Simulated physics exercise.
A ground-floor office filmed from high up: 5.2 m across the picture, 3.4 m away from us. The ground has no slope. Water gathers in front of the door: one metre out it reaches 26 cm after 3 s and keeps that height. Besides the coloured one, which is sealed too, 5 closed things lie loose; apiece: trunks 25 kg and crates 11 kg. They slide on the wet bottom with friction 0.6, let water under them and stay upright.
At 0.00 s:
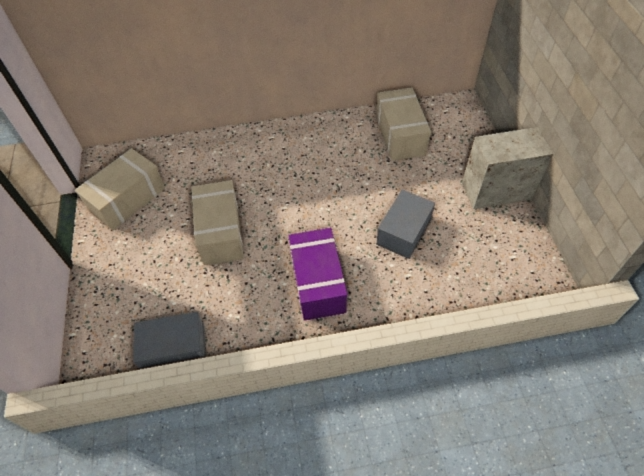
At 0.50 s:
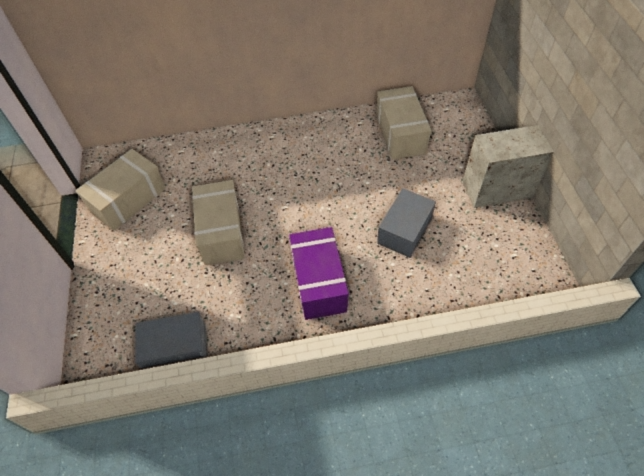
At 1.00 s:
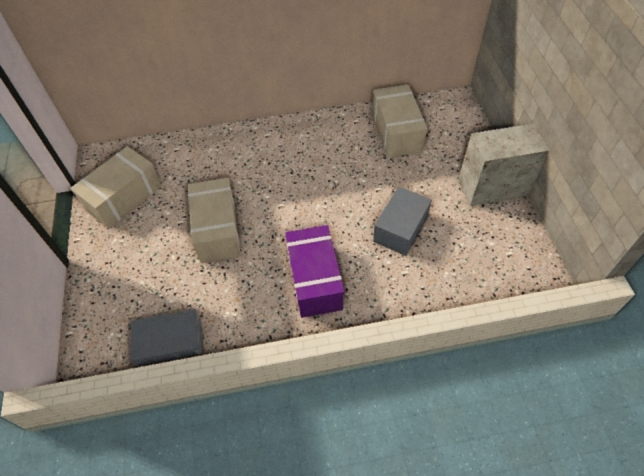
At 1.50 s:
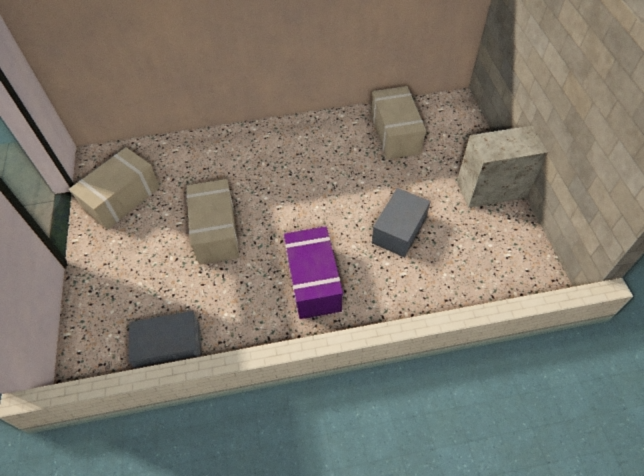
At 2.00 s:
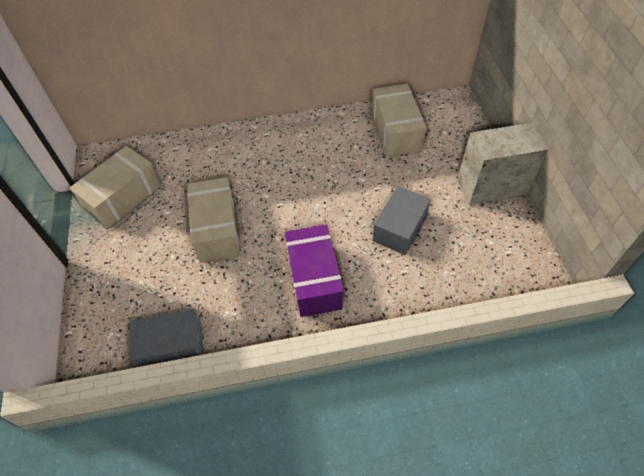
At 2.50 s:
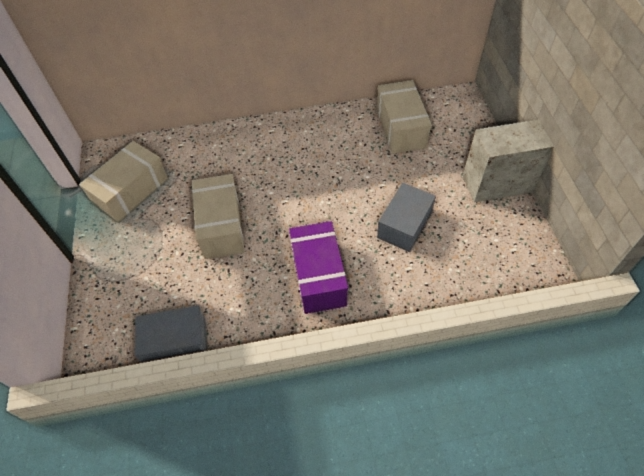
In the video, water spreads over the paving outside a low-walled room seen from above, then comes through the opening at left and creeps across the speckled floor, while the purple trunk and the boxes around it stay in place.
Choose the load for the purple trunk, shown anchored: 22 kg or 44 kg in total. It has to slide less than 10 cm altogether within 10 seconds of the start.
Verdict: Only the higher weight holds it.
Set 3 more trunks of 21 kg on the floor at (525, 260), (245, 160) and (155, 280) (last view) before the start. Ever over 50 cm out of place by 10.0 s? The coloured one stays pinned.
In that order: Less, more, more.
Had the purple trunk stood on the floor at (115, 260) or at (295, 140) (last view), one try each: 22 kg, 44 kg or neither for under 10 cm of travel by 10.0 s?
In that order: Neither is enough; neither holds.
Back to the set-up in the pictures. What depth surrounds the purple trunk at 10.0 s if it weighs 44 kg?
Roughly 8 cm.
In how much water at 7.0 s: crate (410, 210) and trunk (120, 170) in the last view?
About 4 and 12 cm.
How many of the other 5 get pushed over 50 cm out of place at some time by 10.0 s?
I count 4.
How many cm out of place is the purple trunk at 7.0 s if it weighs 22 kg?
About 60 cm.
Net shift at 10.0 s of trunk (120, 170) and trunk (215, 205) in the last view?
In turn: 400 cm, 150 cm.
After 3.5 s the purple trunk would be 0 cm from its start with 22 kg and 0 cm from its start with 44 kg; 0 cm of water round it then.
After 4.5 s the purple trunk would be 1 cm from its start with 22 kg and 0 cm from its start with 44 kg; 2 cm of water round it then.
After 7.0 s the purple trunk would be 55 cm from its start with 22 kg and 0 cm from its start with 44 kg; 6 cm of water round it then.
After 10.0 s the purple trunk would be 122 cm from its start with 22 kg and 0 cm from its start with 44 kg; 8 cm of water round it then.
